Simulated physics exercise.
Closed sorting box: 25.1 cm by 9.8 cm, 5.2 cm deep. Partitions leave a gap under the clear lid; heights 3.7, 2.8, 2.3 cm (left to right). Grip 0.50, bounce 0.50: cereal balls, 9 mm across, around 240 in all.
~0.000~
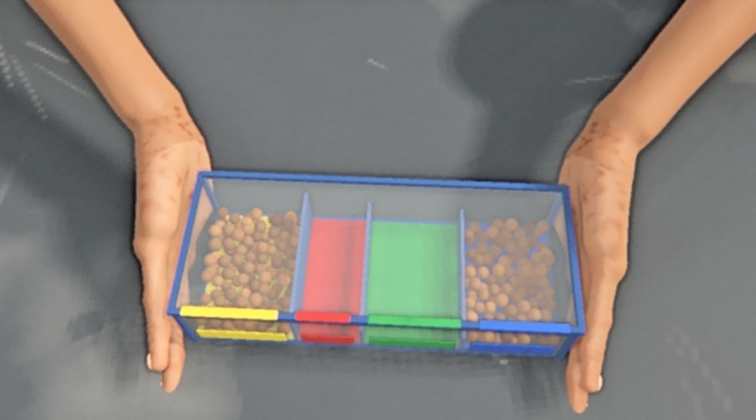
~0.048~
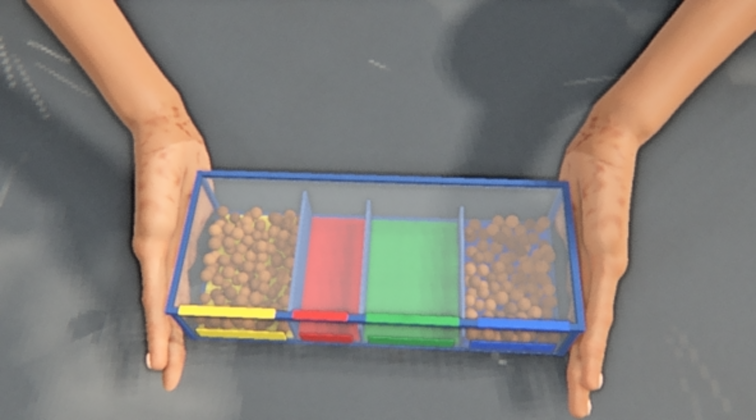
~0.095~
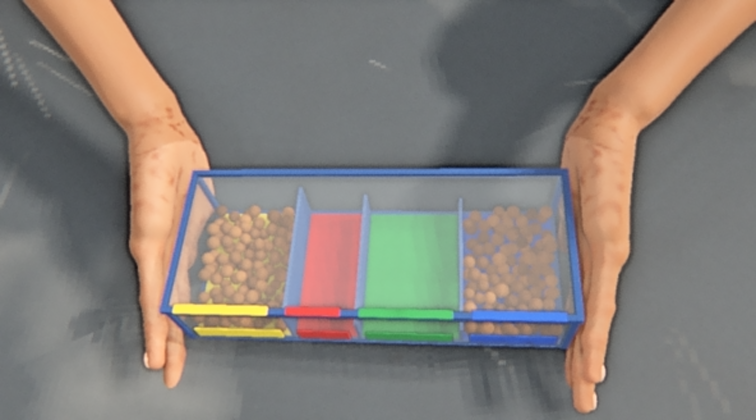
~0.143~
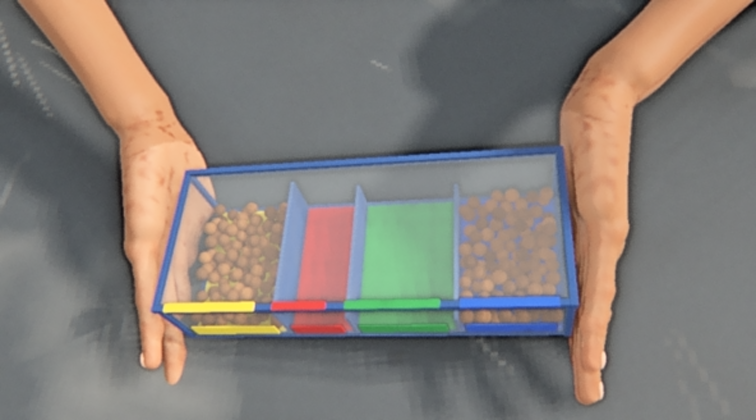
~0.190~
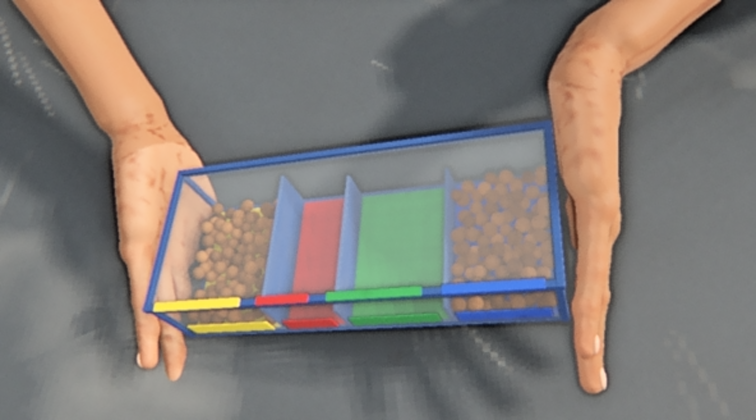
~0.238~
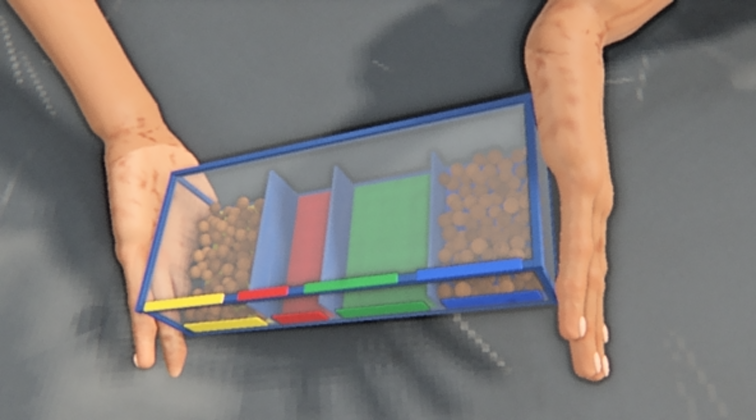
Above a dark grey surface, two hands tilting a clear lidded box of brown balls, raising its right end higher than the left.
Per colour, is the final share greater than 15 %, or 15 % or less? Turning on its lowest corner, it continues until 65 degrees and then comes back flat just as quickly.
Red compartment: 15 % or less, blue compartment: Greater than 15 %, green compartment: 15 % or less, yellow compartment: Greater than 15 %.
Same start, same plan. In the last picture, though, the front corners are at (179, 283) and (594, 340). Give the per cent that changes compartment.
Then around 0 percent would end up out of place.
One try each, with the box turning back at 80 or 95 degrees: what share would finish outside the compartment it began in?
About 35 and 45 per cent.
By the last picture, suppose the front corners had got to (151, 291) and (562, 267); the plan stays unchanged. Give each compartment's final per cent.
Red = 5 %, blue = 35 %, green = 5 %, yellow = 55 %.
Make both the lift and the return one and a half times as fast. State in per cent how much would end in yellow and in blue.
The yellow compartment would end with 60 per cent and the blue one with 15 per cent.
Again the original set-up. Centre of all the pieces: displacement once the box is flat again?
I'd say close to 3.0 cm in total.
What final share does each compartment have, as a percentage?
Final shares in percent: Red 10, blue 30, green 5, yellow 55.
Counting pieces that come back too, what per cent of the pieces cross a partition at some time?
The share is close to 15 percent.
Then, at 0.67 s, tilt 62 degrees; blue 35 %, green 10 %, yellow 55 %.
After 0.96 s, tilt 25 degrees; red 10 %, blue 30 %, green 5 %, yellow 55 %.
Then, at 1.35 s, tilt 0 degrees; red 10 %, blue 30 %, green 5 %, yellow 55 %.
By 1.6 s all is still; red 10 %, blue 30 %, green 5 %, yellow 55 %.
